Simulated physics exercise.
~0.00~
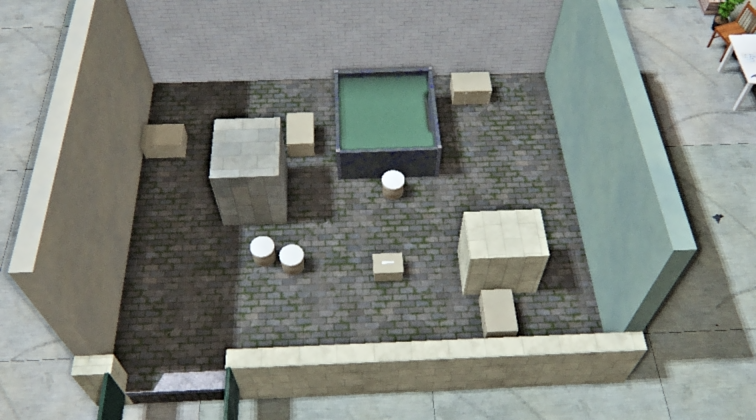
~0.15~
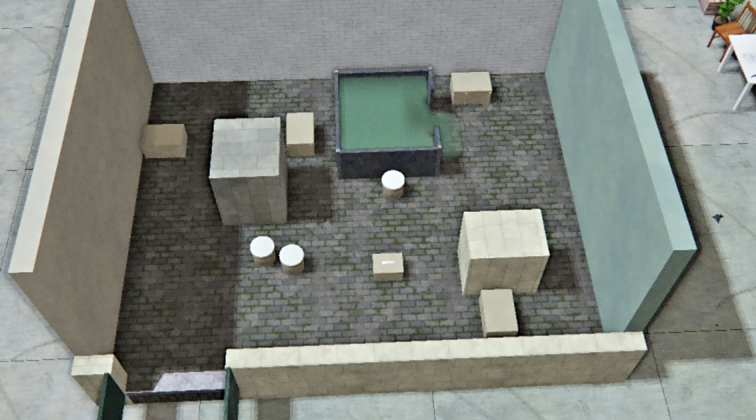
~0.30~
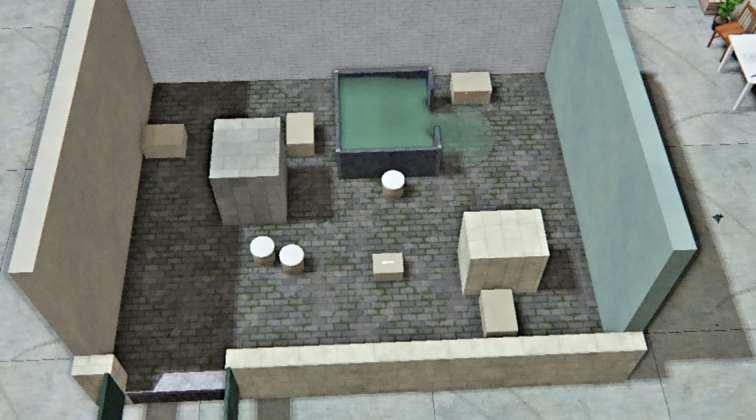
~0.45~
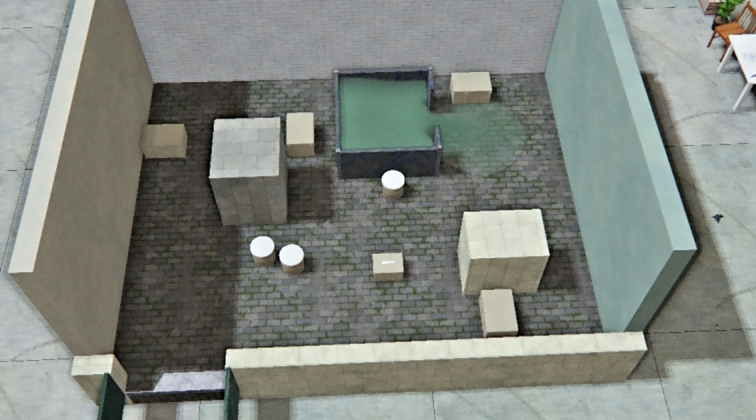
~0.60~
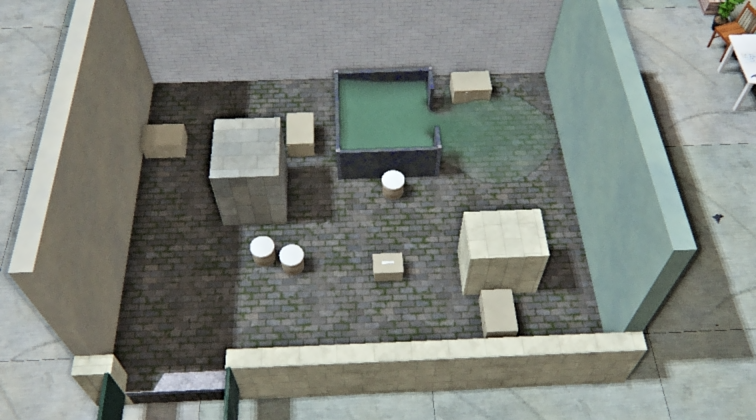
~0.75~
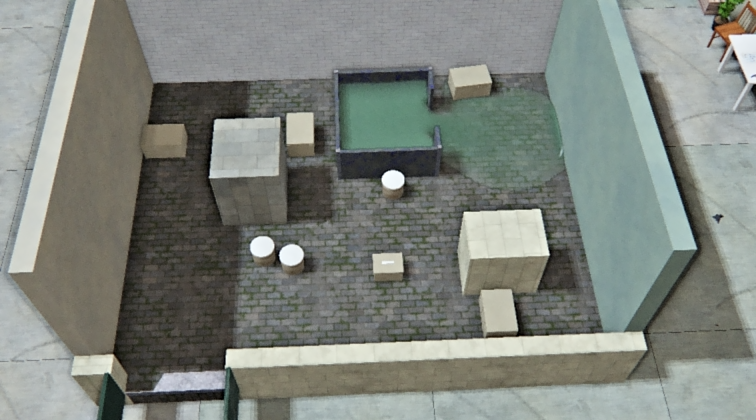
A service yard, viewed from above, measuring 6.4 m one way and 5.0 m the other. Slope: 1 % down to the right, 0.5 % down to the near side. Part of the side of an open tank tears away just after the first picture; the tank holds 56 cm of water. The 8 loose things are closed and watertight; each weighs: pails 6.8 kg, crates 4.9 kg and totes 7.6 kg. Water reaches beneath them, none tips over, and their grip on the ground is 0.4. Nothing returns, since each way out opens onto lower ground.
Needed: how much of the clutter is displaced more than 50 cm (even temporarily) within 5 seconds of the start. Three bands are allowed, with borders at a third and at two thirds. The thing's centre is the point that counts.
That would be less than a third of them.
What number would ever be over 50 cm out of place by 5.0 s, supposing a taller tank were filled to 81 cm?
I count 1 of them in that case.
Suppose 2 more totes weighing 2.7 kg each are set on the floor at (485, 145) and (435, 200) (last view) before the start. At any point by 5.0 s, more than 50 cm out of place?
First exceeds it, then falls shy.
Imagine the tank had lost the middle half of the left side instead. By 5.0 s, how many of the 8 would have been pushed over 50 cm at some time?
Then it comes to 2.
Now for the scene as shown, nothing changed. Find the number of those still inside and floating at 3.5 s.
Of them, 1.
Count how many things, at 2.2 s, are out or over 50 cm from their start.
Answer: 0.
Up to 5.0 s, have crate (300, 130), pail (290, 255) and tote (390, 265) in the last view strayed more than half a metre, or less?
Within the mark, within the mark, within the mark.
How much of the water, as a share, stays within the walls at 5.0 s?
Around 100 % of the water.
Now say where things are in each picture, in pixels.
The first frame shows a crate at (471, 81), on the bottom; a pail at (262, 246) rests on the ground; water covers 2.0 m2; 0 of 8 have shifted.
The second frame shows a crate at (471, 81) rests on the ground; a pail at (262, 246), on the bottom; water covers 2.4 m2; 0 of 8 have shifted.
The third frame shows a crate at (471, 81), on the bottom; a pail at (262, 246), on the bottom; 3.0 m2 under water; 0 of 8 have shifted.
The fourth frame shows a crate at (471, 81) rests on the ground; a pail at (262, 246), on the bottom; water covers 3.7 m2; 0 of 8 have shifted.
The fifth frame shows a crate at (471, 81) rests on the ground; a pail at (262, 246), on the bottom; 4.6 m2 under water; 0 of 8 have shifted.
The sixth frame shows a crate at (471, 76), on the bottom, 12 cm from its start; a pail at (262, 246), on the bottom; water covers 5.3 m2; 1 of 8 have shifted.
After 1.1 s 0 of 8 are over 50 cm from their spots; 0 afloat.
After 2.2 s 0 of 8 are over 50 cm from their spots; 0 afloat.
After 3.5 s 0 of 8 are over 50 cm from their spots; 1 afloat.
After 5.0 s 1 of 8 are over 50 cm from their spots, and 1 have been at some point; 1 afloat.
